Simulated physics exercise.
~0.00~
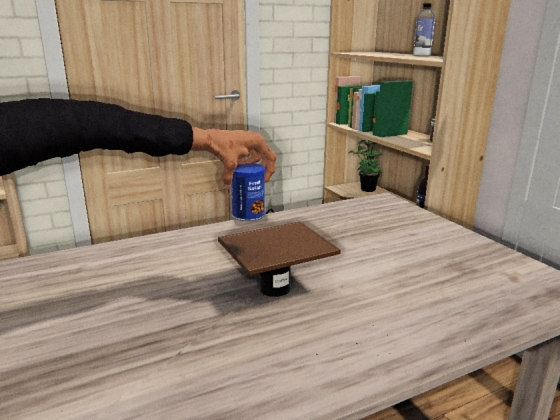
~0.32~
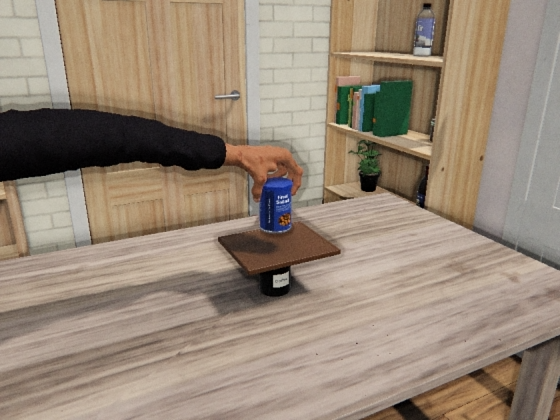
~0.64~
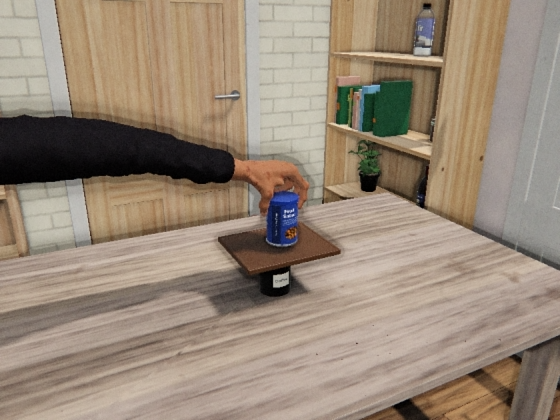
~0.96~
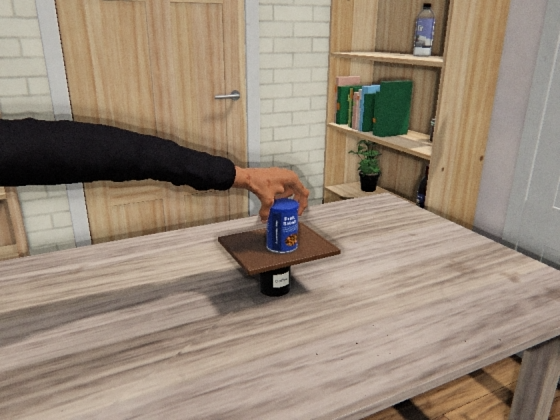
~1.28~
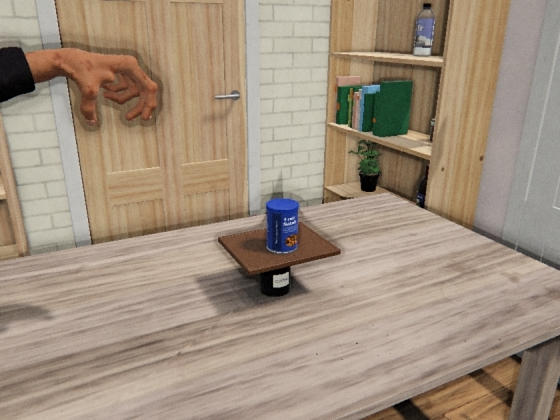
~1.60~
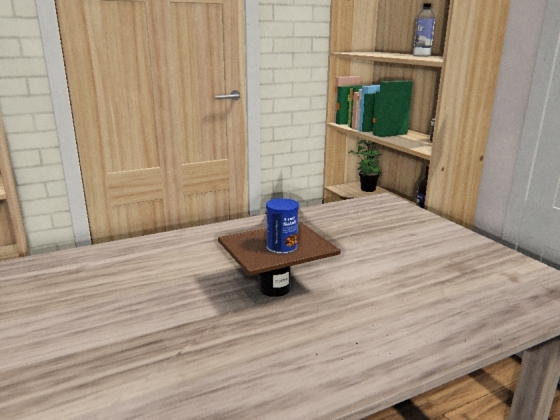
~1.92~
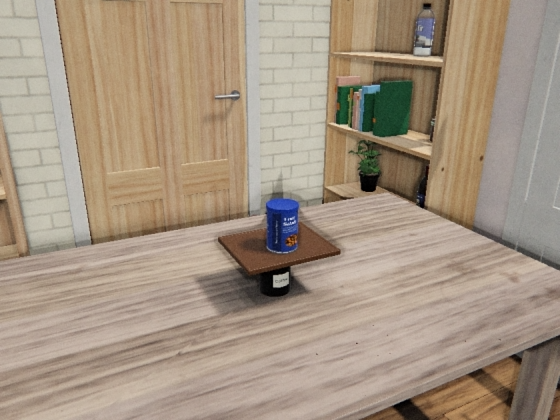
A pale wooden table stands in a room with a wooden door, a white brick wall and a shelf of green books, seen from slightly above by a still camera. On the table, a flat brown square lid rests on top of a small black jar. A dark-sleeved arm reaches in from the left, carrying a blue tin rightward and down until it sits upright on the lid. The hand lets go, draws back to the left and leaves the view. The tin stays put, and the little stack stands balanced and still.
